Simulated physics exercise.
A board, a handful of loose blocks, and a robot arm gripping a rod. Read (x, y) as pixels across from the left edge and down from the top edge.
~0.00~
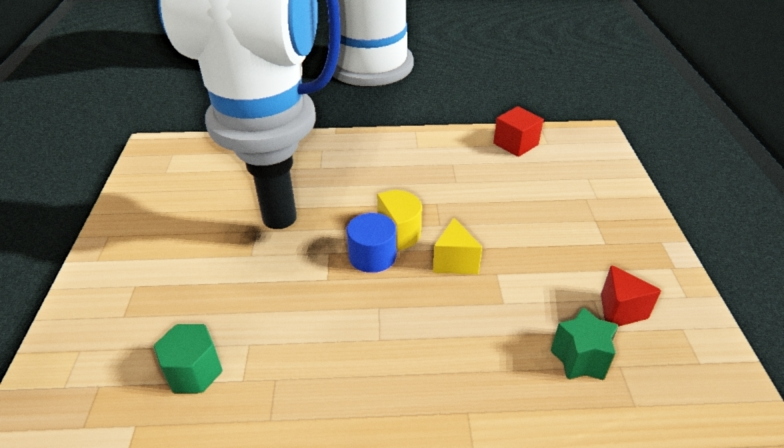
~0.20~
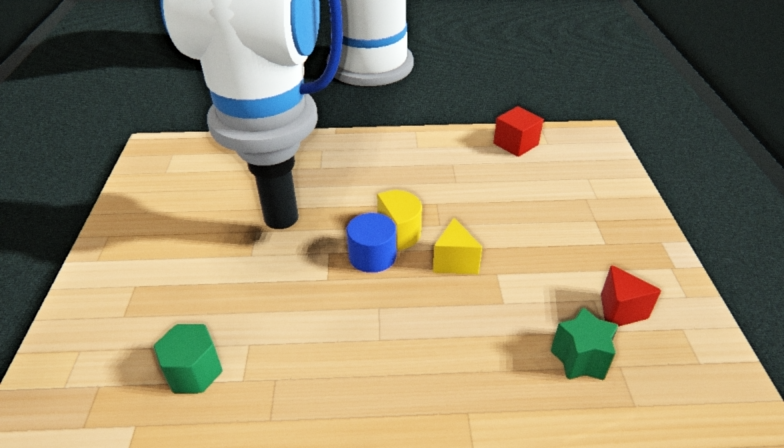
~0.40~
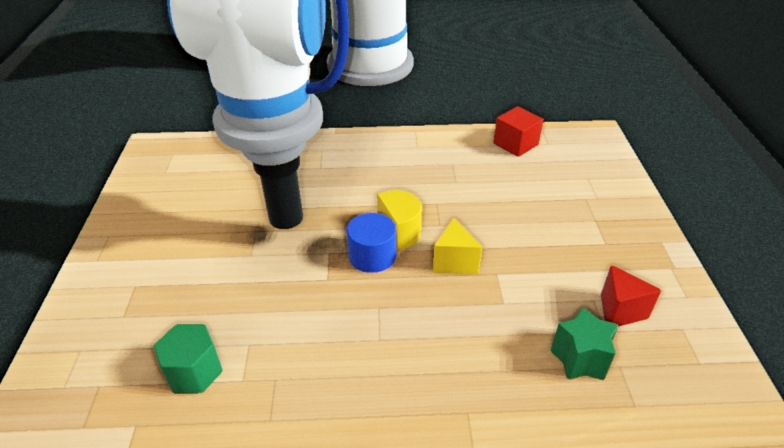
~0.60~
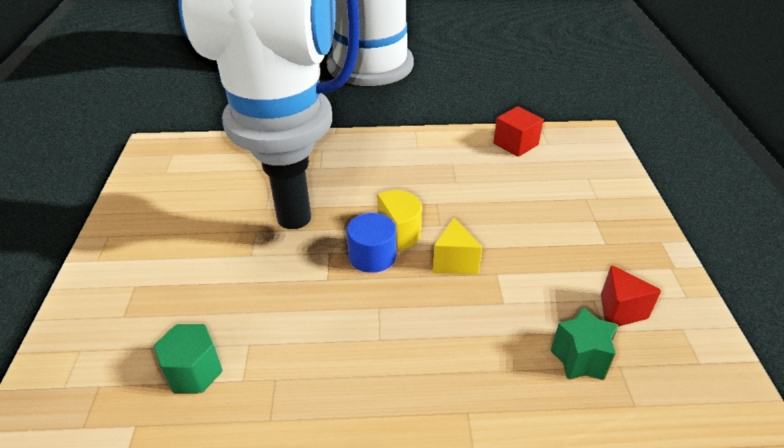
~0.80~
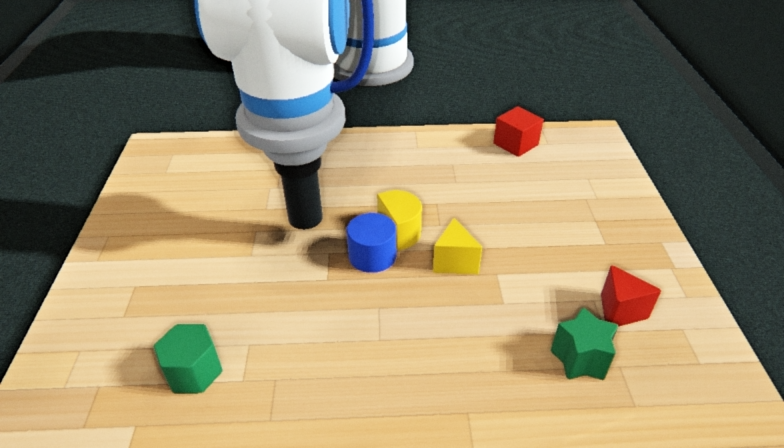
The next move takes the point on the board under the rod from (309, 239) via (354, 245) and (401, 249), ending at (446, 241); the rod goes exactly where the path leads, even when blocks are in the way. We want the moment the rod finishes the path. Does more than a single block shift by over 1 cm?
I expect so.
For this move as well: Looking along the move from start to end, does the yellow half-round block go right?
Short answer: No.
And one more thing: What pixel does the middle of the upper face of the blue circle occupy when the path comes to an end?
Its top middle: (434, 248).
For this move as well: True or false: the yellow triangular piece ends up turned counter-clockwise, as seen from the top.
True.
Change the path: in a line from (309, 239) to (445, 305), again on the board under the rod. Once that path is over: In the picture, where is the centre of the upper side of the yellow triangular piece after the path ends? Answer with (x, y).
At pixel (492, 231).
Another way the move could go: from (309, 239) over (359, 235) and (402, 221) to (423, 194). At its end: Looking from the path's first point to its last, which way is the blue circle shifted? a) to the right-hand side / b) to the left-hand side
Answer: A.
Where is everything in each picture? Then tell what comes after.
In the first picture, tip of the rod at (280, 219), middles of tops, blue circle at (371, 228), yellow half-round block at (401, 204), yellow triangular piece at (457, 236).
In the second picture, rod at (281, 219), nothing pushed.
In the third picture, rod at (286, 219), nothing pushed.
In the fourth picture, rod at (294, 219), nothing pushed.
In the fifth picture, rod at (306, 219), blue circle at (371, 228), yellow half-round block at (401, 204), yellow triangular piece at (457, 236).
On the path given first. One third of the way, rod at (353, 225); blue circle at (387, 233); yellow half-round block at (405, 204), turned 15° anticlockwise.
Two thirds of the way, rod at (401, 229); blue circle at (425, 246); yellow half-round block at (416, 202), turned 45° anticlockwise; yellow triangular piece at (464, 240), turned 40° anticlockwise.
At the end, rod at (448, 221); blue circle at (434, 248); yellow half-round block at (434, 194), turned 85° anticlockwise; yellow triangular piece at (475, 242), turned 55° anticlockwise.
